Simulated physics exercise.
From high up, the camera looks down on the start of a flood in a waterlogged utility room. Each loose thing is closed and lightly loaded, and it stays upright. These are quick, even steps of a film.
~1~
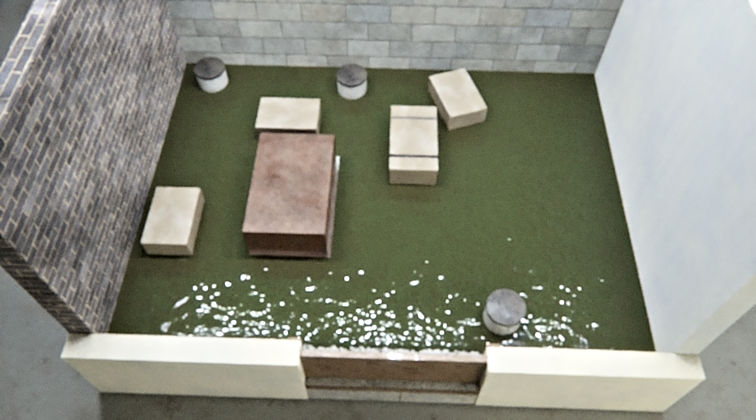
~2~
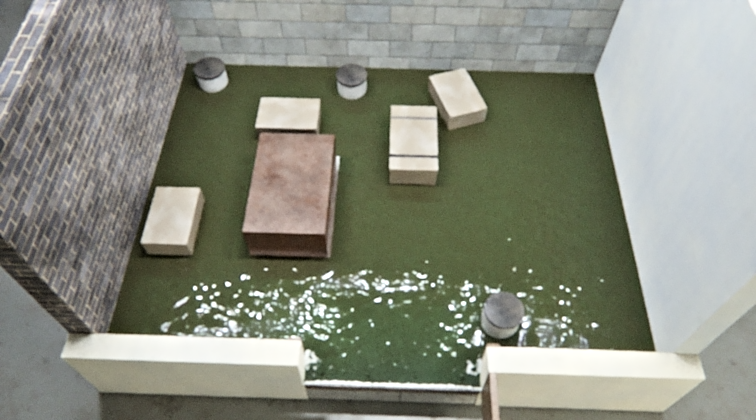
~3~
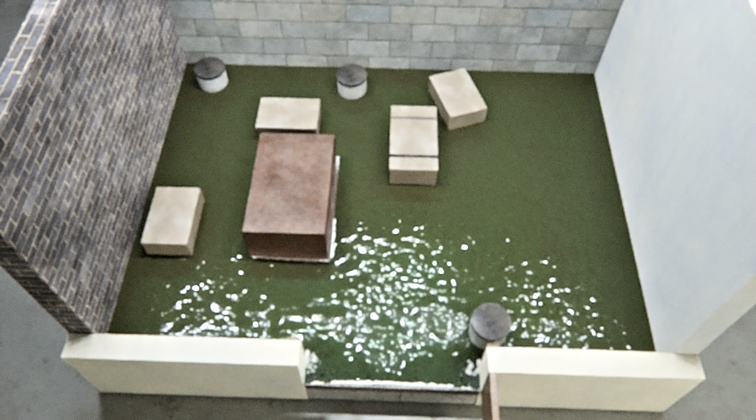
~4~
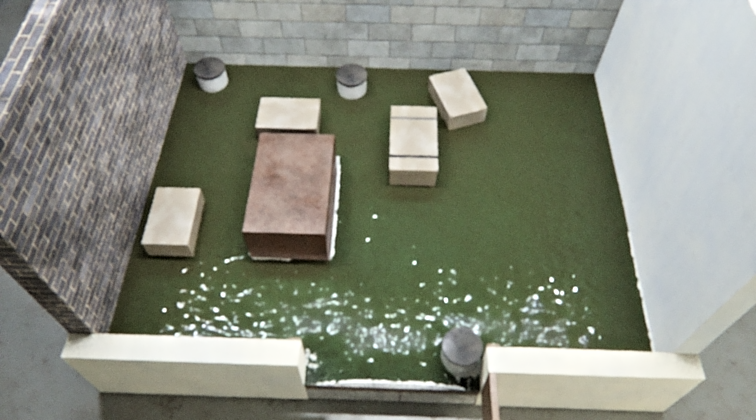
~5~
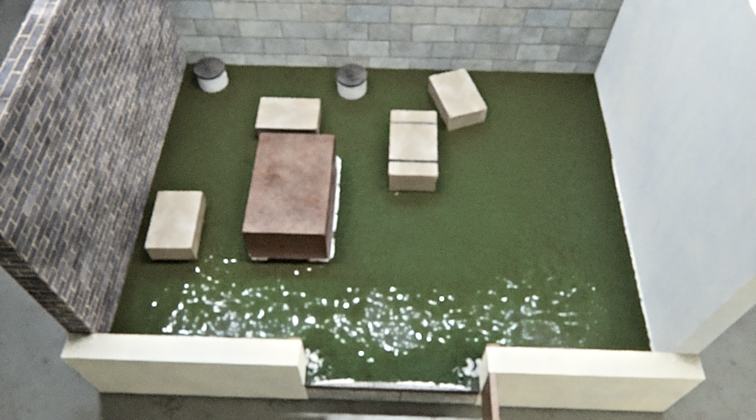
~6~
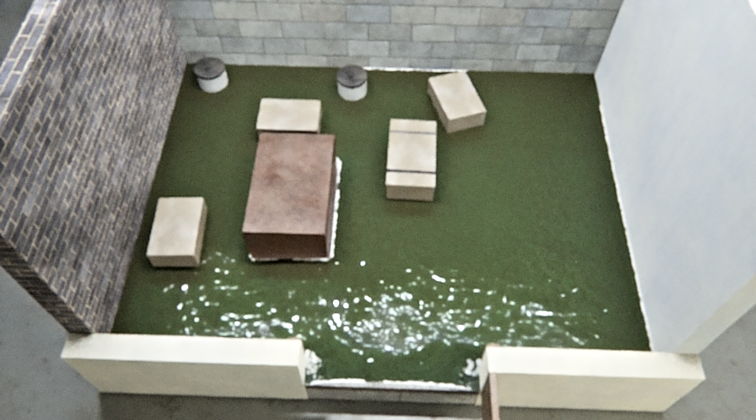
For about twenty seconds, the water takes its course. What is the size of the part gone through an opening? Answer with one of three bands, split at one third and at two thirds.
Under one third.
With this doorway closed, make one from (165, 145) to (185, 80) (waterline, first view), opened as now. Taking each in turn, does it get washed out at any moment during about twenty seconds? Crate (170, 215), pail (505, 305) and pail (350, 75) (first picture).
Following that order: Escaped; remains behind; escaped.
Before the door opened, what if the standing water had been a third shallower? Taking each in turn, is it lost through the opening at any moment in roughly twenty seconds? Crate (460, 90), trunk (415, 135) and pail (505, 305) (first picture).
Ordered answer: Retained; retained; flushed away.
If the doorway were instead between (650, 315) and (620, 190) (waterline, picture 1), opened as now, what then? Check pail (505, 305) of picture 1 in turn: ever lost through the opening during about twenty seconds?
Answer: Through.
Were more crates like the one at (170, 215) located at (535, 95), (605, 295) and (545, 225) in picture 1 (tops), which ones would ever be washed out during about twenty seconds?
One after the other: Kept in, stays, yes.
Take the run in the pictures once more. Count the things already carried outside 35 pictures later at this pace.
The count is 1.
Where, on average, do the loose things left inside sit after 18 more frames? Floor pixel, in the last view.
On the floor of the last picture, roughly (346, 197).
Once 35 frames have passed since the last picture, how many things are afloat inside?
I count 3.
A moment on, 1 of 7 are out; 6 afloat.
Next, 1 of 7 are out; 5 afloat.
Later, 1 of 7 are out; 3 afloat.
In the end, 1 of 7 are out; 2 afloat.
